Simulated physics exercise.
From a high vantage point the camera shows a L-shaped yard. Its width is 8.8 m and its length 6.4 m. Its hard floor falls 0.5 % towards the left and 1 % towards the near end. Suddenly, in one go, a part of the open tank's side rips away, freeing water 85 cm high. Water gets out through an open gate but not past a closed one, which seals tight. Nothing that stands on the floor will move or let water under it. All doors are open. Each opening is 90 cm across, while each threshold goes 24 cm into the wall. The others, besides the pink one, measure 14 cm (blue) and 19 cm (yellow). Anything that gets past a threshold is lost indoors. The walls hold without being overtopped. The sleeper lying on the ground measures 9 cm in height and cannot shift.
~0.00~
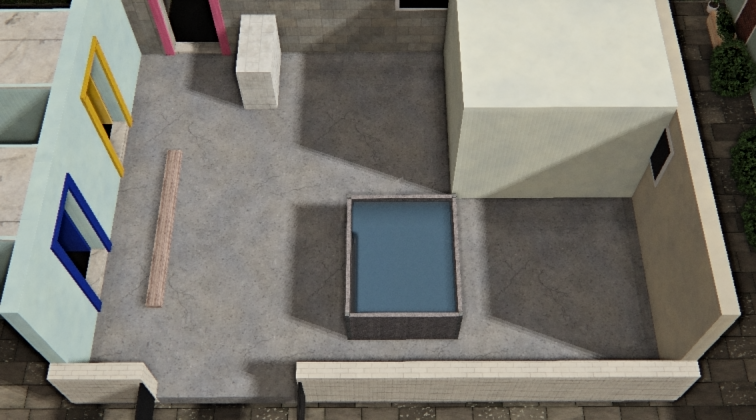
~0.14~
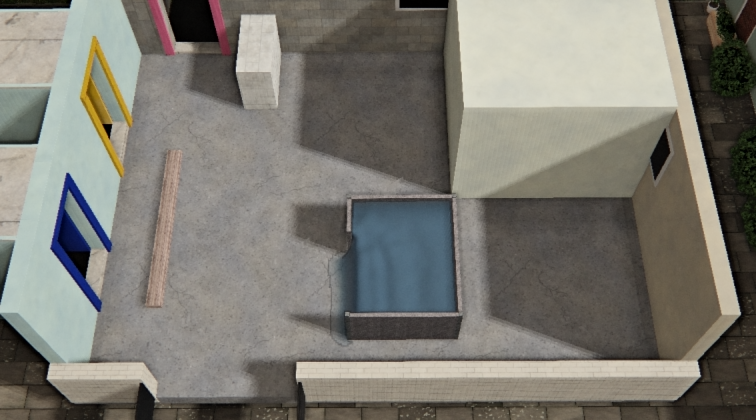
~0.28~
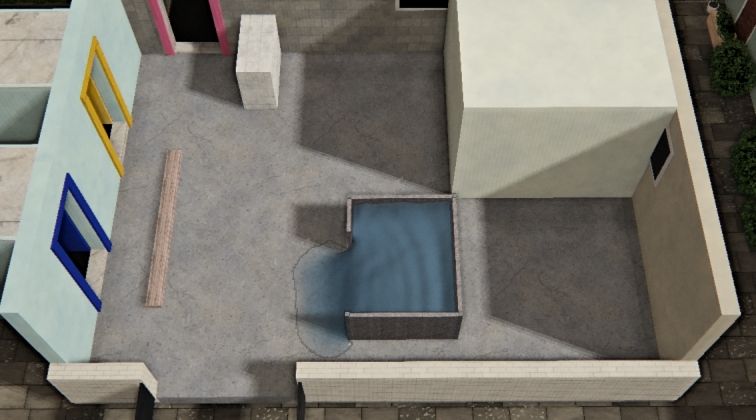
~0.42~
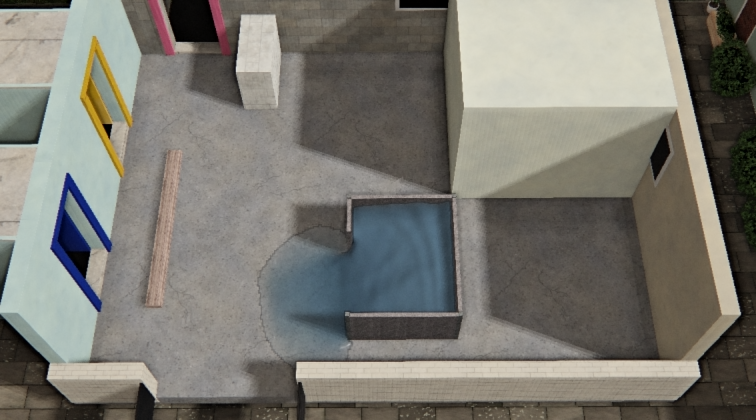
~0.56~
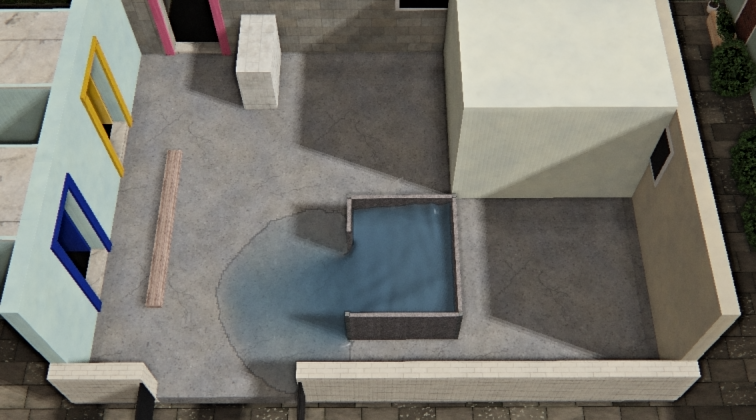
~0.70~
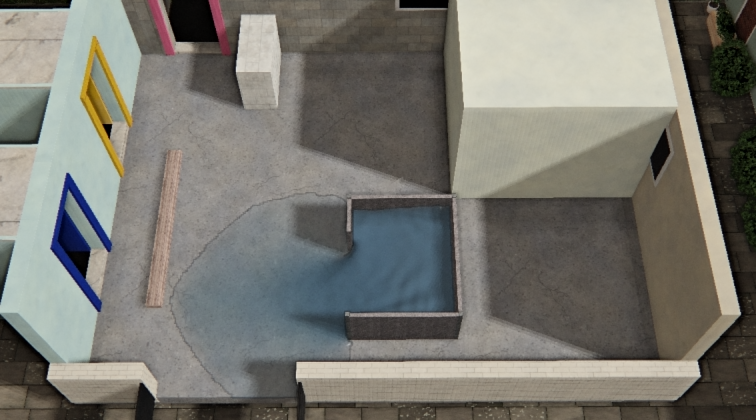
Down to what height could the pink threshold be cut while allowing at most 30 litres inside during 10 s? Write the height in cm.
It could go down to about 10 cm.
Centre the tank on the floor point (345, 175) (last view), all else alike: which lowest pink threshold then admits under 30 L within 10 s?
That setup calls for roughly 12.0 cm.
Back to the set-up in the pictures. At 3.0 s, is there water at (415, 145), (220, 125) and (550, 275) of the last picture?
One after another they are bone dry, soaked, then bone dry.
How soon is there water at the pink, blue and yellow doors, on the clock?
Pink 3.4 s; blue 1.1 s; yellow 2.0 s.
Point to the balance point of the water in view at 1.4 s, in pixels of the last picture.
I'd put it close to (321, 293).
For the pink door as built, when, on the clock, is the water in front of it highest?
Peak time: Around 5.0 s.
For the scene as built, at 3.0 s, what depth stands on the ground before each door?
Depths, in cm - pink: 0, blue: 23, yellow: 8.
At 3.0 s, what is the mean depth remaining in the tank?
Around 21 cm deep on average.
After 1.4 s water covers 30 % of the floor, deepest (53 cm) near (87, 382); it has not reached the pink door.
After 3.0 s water covers 40 % of the floor, deepest (26 cm) near (87, 382); it has not reached the pink door.
After 10.0 s water covers 60 % of the floor, deepest (10 cm) near (152, 254); 7 cm at the pink door, 92 litres in over its 6 cm threshold.
At the pink door as built, the water arrived by 3.5 s and peaked near 16 cm at 5.2 s.
With a threshold of 9 cm, 43 litres would have come in within the 10 s; with 12.5 cm, 12 litres. So under 30 litres takes about 10 cm.
